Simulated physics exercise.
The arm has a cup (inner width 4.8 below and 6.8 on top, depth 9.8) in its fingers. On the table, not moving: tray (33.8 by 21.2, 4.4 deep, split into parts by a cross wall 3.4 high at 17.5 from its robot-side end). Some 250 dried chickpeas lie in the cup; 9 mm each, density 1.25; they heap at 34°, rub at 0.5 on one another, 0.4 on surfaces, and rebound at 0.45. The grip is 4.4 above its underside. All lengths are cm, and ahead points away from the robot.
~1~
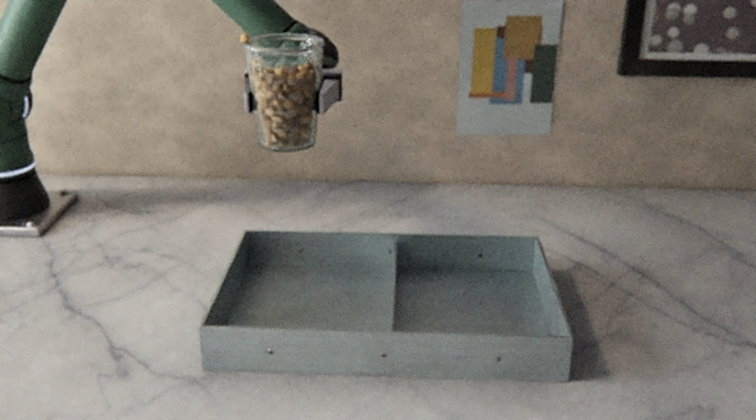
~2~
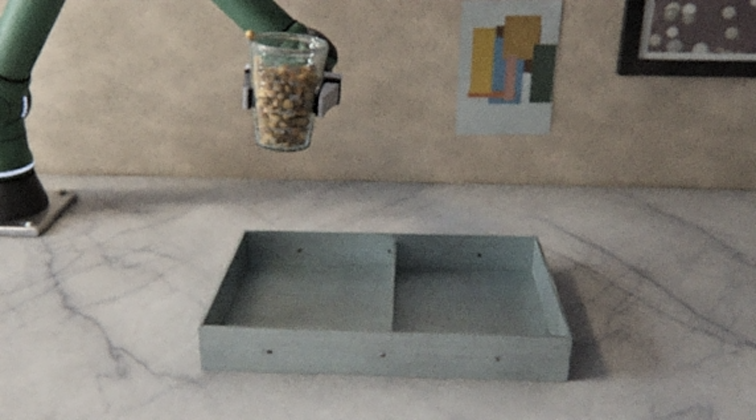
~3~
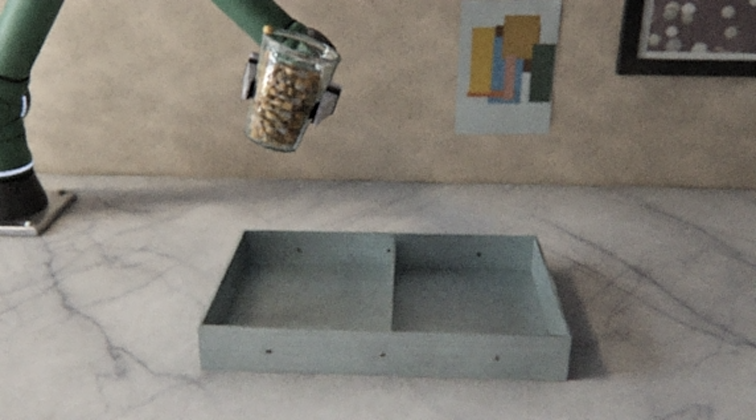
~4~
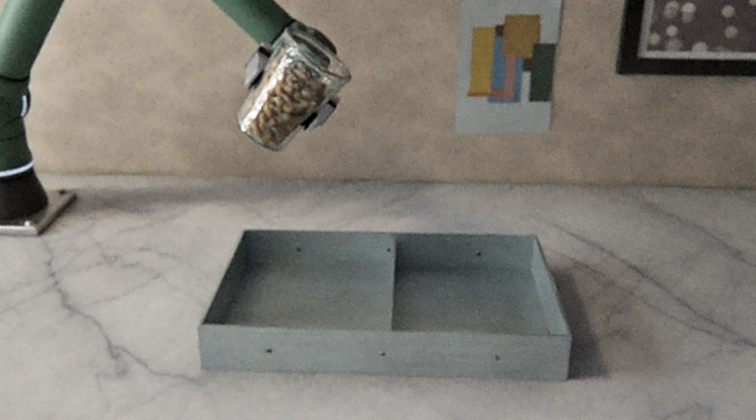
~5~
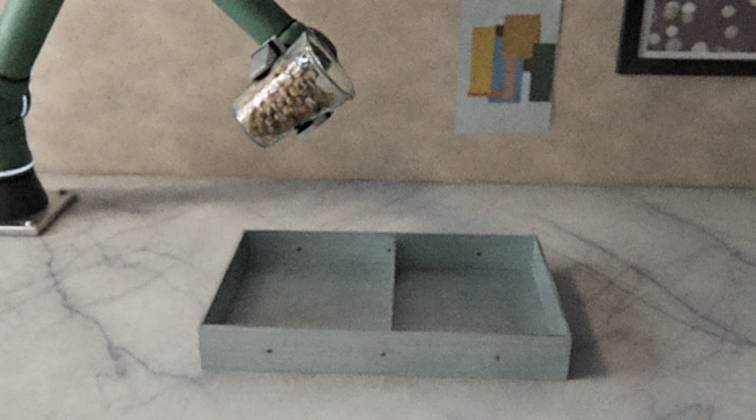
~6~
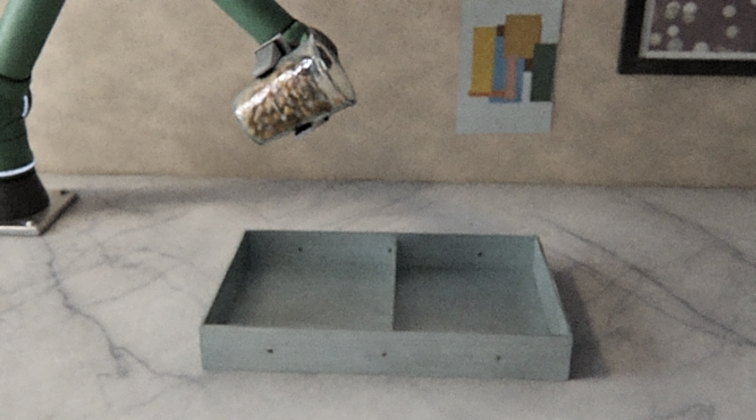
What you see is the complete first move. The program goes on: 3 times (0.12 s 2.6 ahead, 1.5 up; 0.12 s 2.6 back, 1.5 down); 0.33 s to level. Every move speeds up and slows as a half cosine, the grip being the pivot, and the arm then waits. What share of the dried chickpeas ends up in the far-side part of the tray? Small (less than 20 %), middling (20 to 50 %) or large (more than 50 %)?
In the far-side part of the tray the share is small, less than 20 %.
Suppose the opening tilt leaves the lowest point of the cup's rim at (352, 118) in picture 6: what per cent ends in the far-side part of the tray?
About 30 per cent.
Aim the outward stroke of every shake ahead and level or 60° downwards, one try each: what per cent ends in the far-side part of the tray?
About 5 and 0 per cent.
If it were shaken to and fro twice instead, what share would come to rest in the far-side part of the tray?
It would be near 5 per cent.
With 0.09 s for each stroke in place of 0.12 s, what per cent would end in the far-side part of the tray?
It would be near 20 per cent.
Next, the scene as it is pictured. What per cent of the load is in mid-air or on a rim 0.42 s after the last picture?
About 2 per cent.
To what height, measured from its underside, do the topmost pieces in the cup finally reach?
About 8.0 cm.
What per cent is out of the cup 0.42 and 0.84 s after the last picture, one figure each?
About 5, 20.
Then, 0.42 s on, tilted 58° forward, highest piece 27 above the table; 235 in the cup, 9 in the robot-side part, 5 in the far-side part, 5 in flight or on a rim.
Then, 0.84 s on, tilted 41° forward, highest piece 26 above the table; 206 in the cup, 27 in the robot-side part, 18 in the far-side part, 3 in flight or on a rim.
Then, 1.25 s on, level, highest piece 28 above the table; 205 in the cup, 30 in the robot-side part, 19 in the far-side part.
Then, 2.30 s on, level, highest piece 28 above the table; 205 in the cup, 30 in the robot-side part, 19 in the far-side part.
In the end, 205 in the cup, 30 in the robot-side part, 19 in the far-side part. That is 7 % in the far-side part of the tray.
